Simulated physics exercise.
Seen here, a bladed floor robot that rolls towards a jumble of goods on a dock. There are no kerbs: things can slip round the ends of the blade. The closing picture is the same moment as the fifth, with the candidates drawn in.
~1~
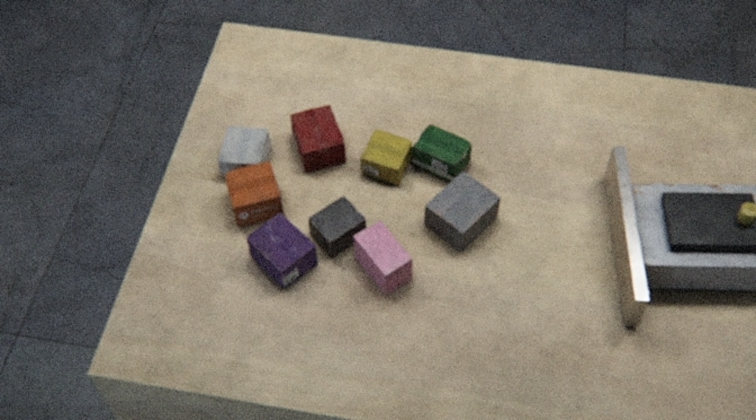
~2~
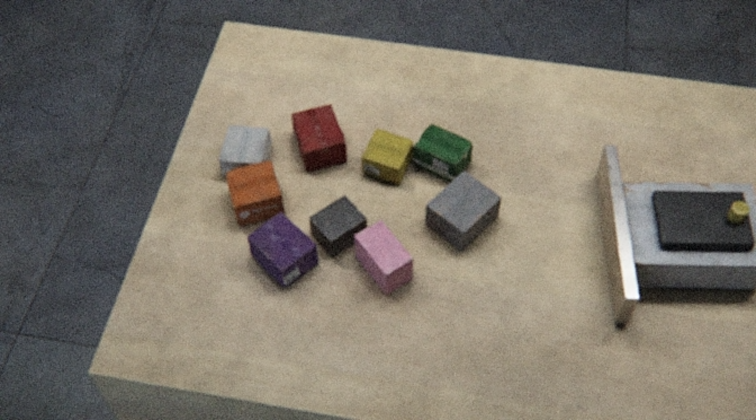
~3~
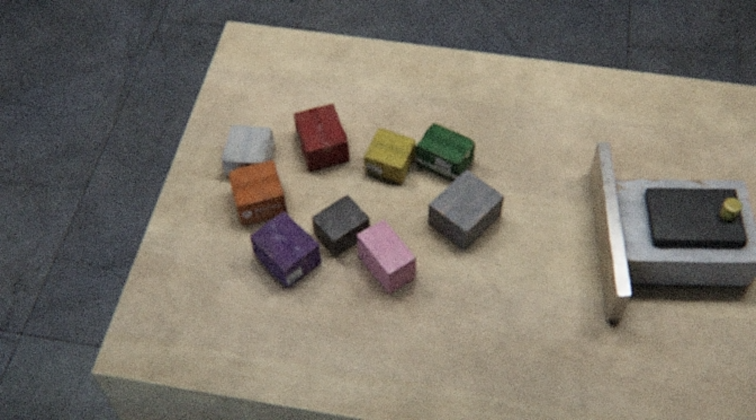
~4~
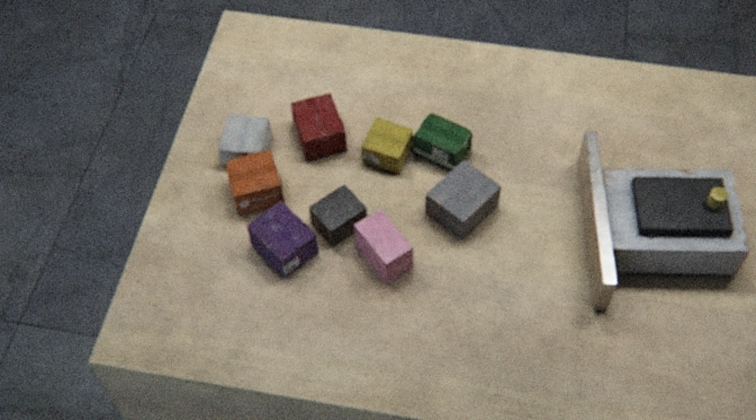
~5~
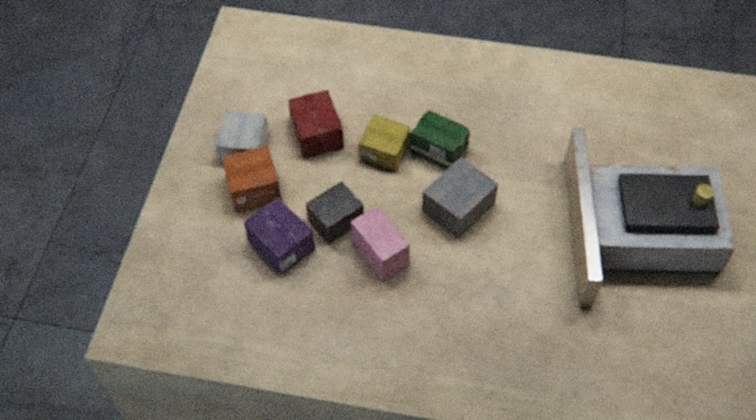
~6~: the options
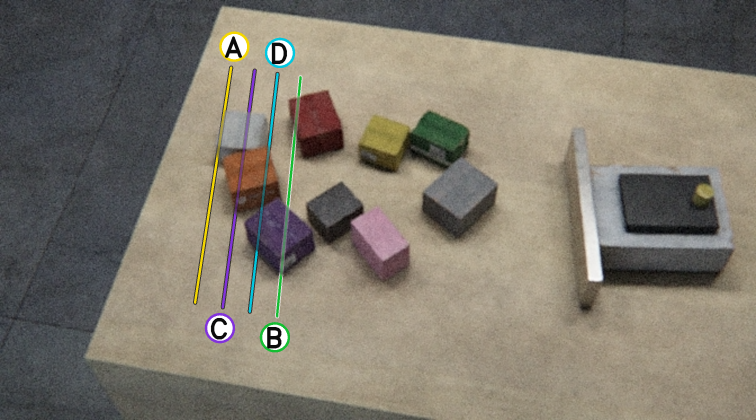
On a dock, a bladed floor robot rolls slowly left towards a jumble of coloured boxes.
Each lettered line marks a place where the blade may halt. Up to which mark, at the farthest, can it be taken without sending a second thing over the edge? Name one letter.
Line B.
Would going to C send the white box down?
By then, yes.
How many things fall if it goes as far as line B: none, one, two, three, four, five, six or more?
By then, one.
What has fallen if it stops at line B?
The white box goes over.
On the copy, A at (215, 175); B at (290, 186); C at (240, 179); D at (265, 183).
On B. First, robot (551, 185); grey crate (433, 200); white box (243, 138).
Then, robot (443, 169); white box (214, 135); red parcel (259, 118).
Finally, robot (363, 157); white box over the edge; red parcel (187, 107); one fallen.
By contrast, A drops five; C drops two; D drops two.
